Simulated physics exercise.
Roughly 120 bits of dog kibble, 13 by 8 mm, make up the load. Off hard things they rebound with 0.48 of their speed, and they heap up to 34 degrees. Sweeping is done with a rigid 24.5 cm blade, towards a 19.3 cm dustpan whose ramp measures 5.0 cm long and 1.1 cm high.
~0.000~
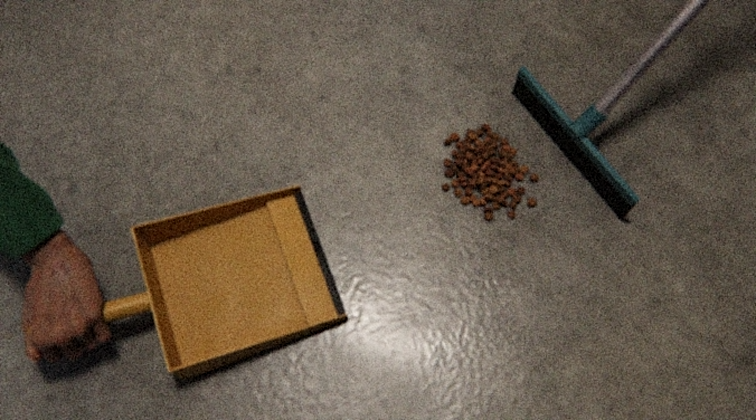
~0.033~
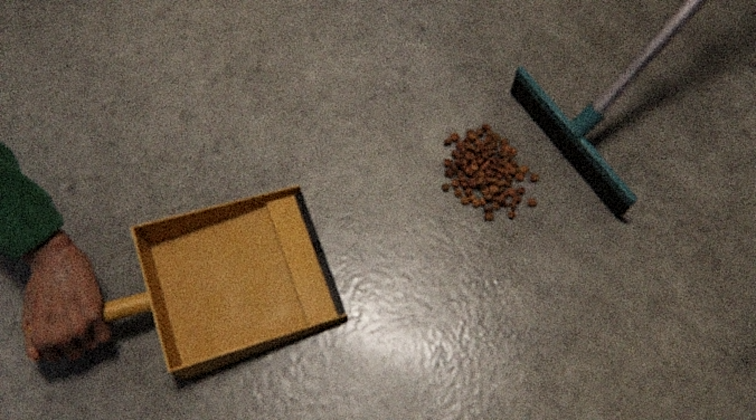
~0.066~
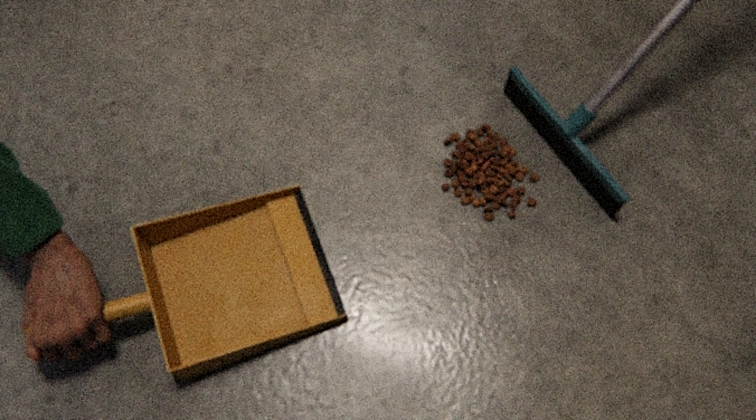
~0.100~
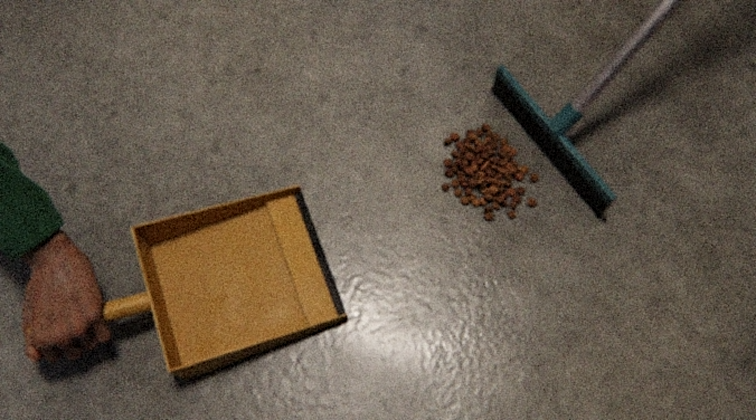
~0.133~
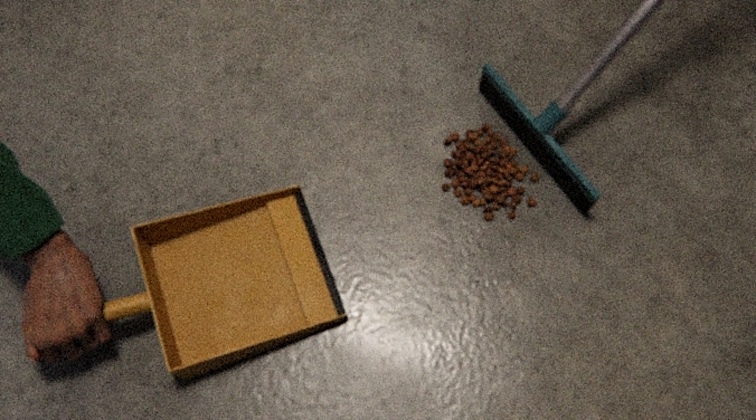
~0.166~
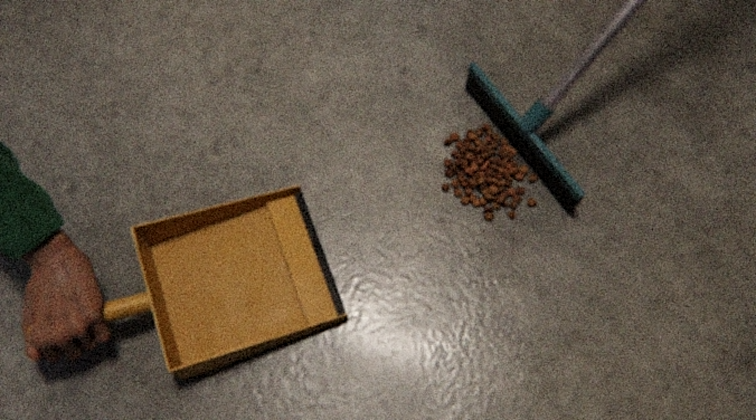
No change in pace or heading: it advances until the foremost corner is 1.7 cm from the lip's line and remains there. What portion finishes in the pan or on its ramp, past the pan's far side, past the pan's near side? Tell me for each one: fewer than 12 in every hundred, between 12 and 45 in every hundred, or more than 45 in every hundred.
As I see it, in the pan or on its ramp: You'll see just a dash of it there; past the pan's far side: You'll see a middling helping of it there; past the pan's near side: You'll see just a dash of it there.
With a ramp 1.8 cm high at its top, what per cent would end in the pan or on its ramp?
About 0 %.
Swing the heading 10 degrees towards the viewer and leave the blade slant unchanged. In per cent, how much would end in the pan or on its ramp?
In that case around 0 per cent.
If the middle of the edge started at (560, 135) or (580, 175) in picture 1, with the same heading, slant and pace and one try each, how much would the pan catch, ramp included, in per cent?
Close to 0 in a hundred, then close to 0 in a hundred.
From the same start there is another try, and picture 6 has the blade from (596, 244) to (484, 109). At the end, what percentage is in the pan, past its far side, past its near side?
Pan 20; far 5; near 30.
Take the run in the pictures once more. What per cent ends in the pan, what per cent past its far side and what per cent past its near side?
Final, in %: Pan 0, far side 35, near side 0.
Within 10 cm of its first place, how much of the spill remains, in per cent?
25 %.
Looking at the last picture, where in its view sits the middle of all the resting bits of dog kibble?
Centre at rest, approx.: (345, 201) px.
After 0.41 s, middle of the blade 18 cm from the lip; 0 % over the lip, far side 15 %, near side 0 %.
Then, at 0.58 s, middle of the blade 9 cm from the lip; 0 % over the lip, far side 30 %, near side 0 %.
After 0.86 s, middle of the blade 4 cm from the lip; 0 % over the lip, far side 35 %, near side 0 %.
By 1.2 s all is still; pan 0 %, far side 35 %, near side 0 %, in front of the lip or behind the blade 65 %.
